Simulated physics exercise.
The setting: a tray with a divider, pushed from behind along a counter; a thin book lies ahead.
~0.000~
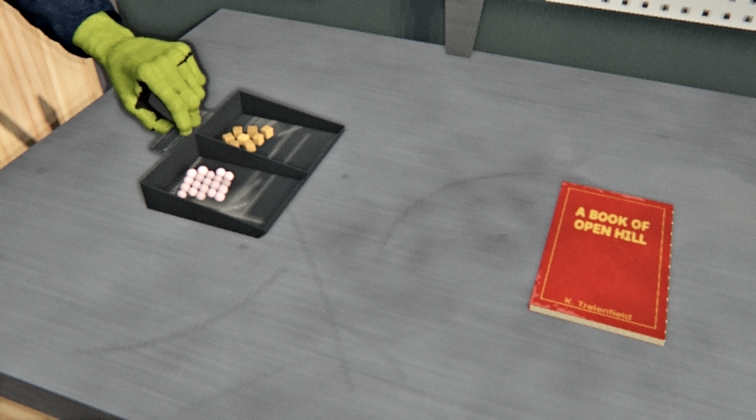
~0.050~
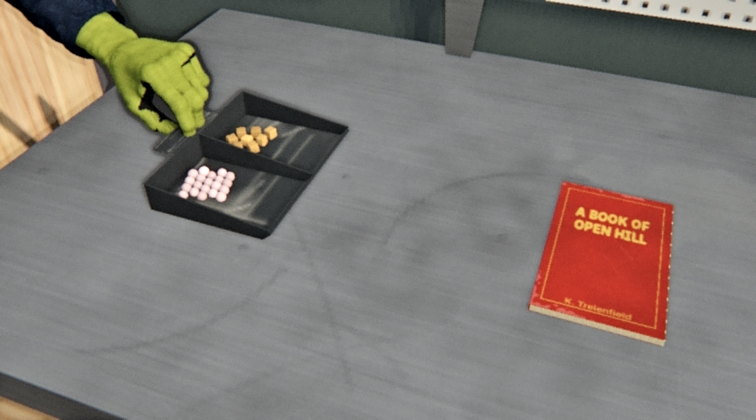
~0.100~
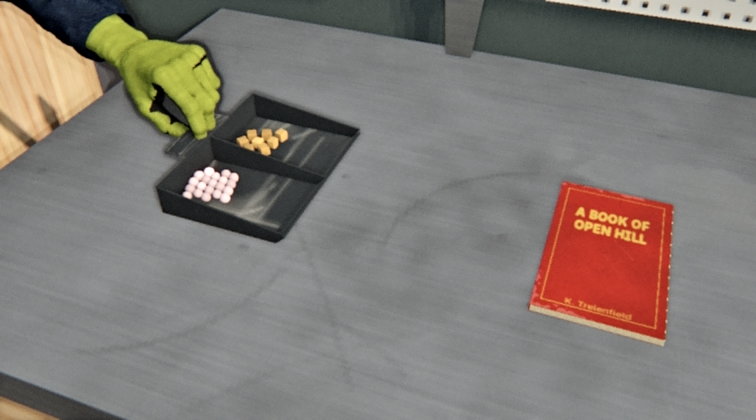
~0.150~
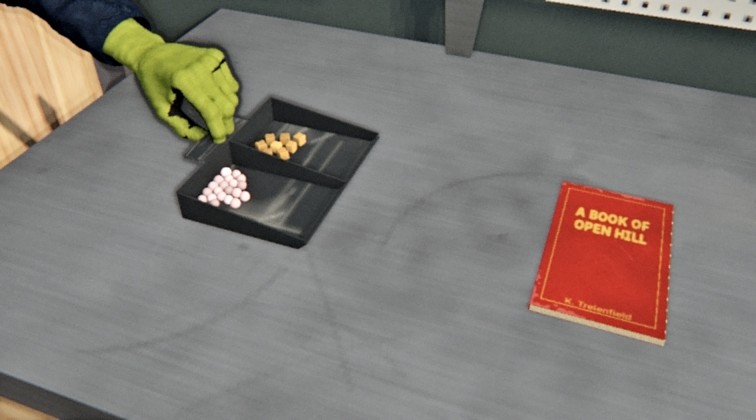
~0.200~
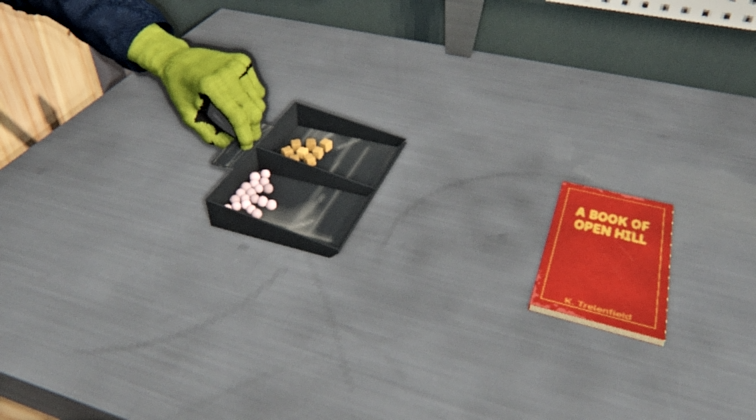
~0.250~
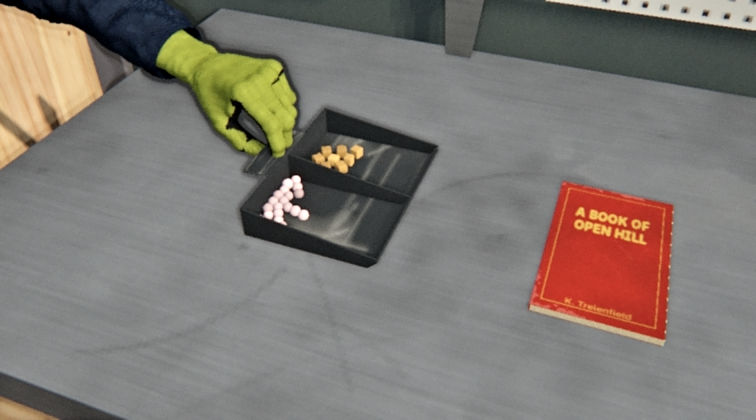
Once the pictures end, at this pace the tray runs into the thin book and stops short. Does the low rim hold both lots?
Note - front handful lets some escape; back handful is retained.
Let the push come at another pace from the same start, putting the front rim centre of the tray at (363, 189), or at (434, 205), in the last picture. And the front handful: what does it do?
Case one, it is retained; case two, it overflows in part.
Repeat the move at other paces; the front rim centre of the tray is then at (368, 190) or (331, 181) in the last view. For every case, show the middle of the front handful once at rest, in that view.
Its middle ends up close to (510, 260) the first time, and close to (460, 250) the second time.
Around 0.35 s, tray still sliding, front rim near (474, 215); front handful all inside; back handful all inside.
Around 0.55 s, tray stopped at the thin book; front handful all inside, moved towards the front rim; back handful all inside, moved towards the front rim.
Around 0.76 s, tray stopped at the thin book; front handful about a quarter out of the tray; back handful all inside, moved towards the front rim.
Finally (1.6 s), tray stopped at the thin book; front handful about a quarter out of the tray; back handful all inside, moved towards the front rim.
